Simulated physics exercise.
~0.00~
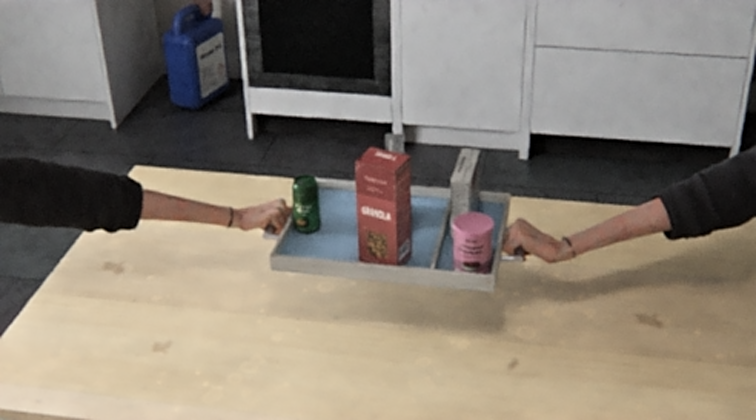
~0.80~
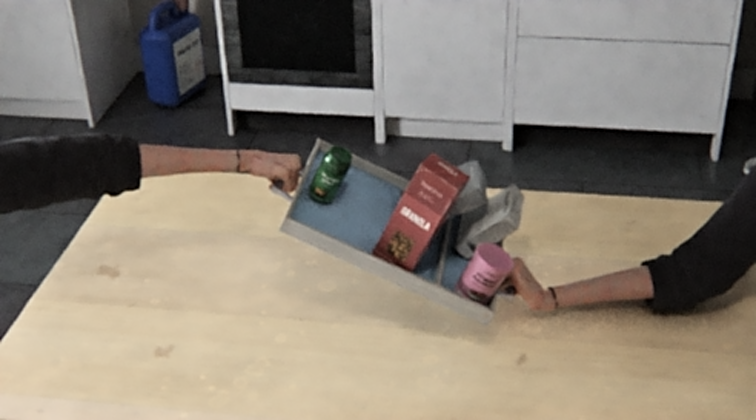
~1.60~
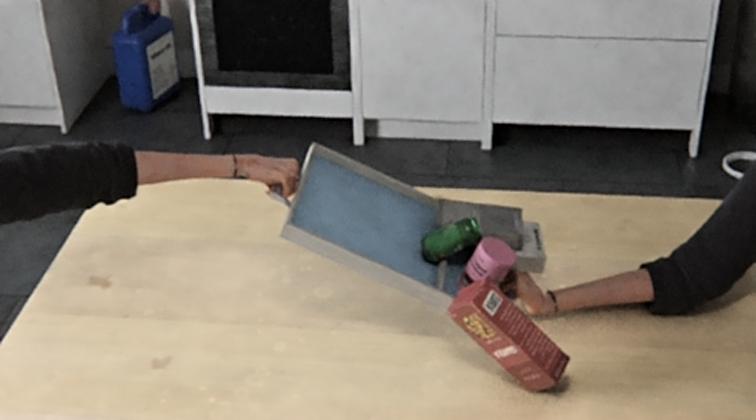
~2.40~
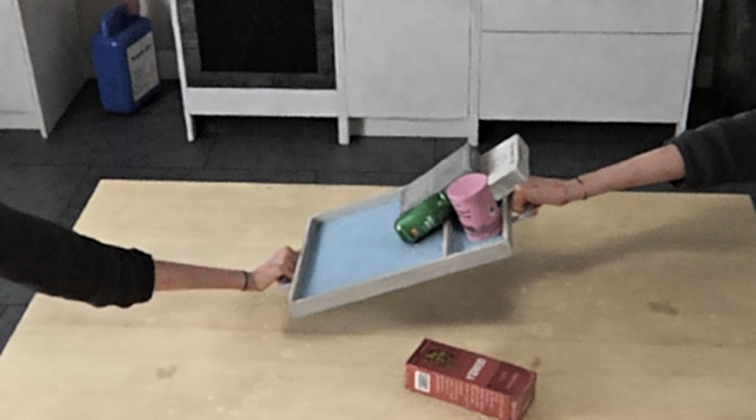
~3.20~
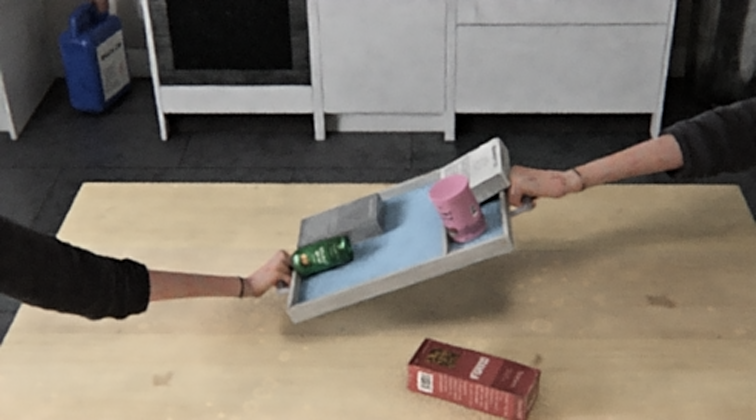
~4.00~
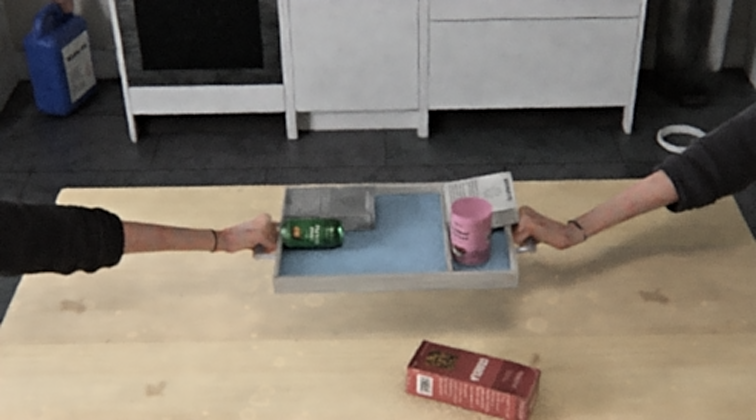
Two hands held a tray of packages and a green can above a table and tipped it down to the right, spilling the red carton onto the table, then tilted it left and levelled it, with the can lying on its side and the pink tin upright.
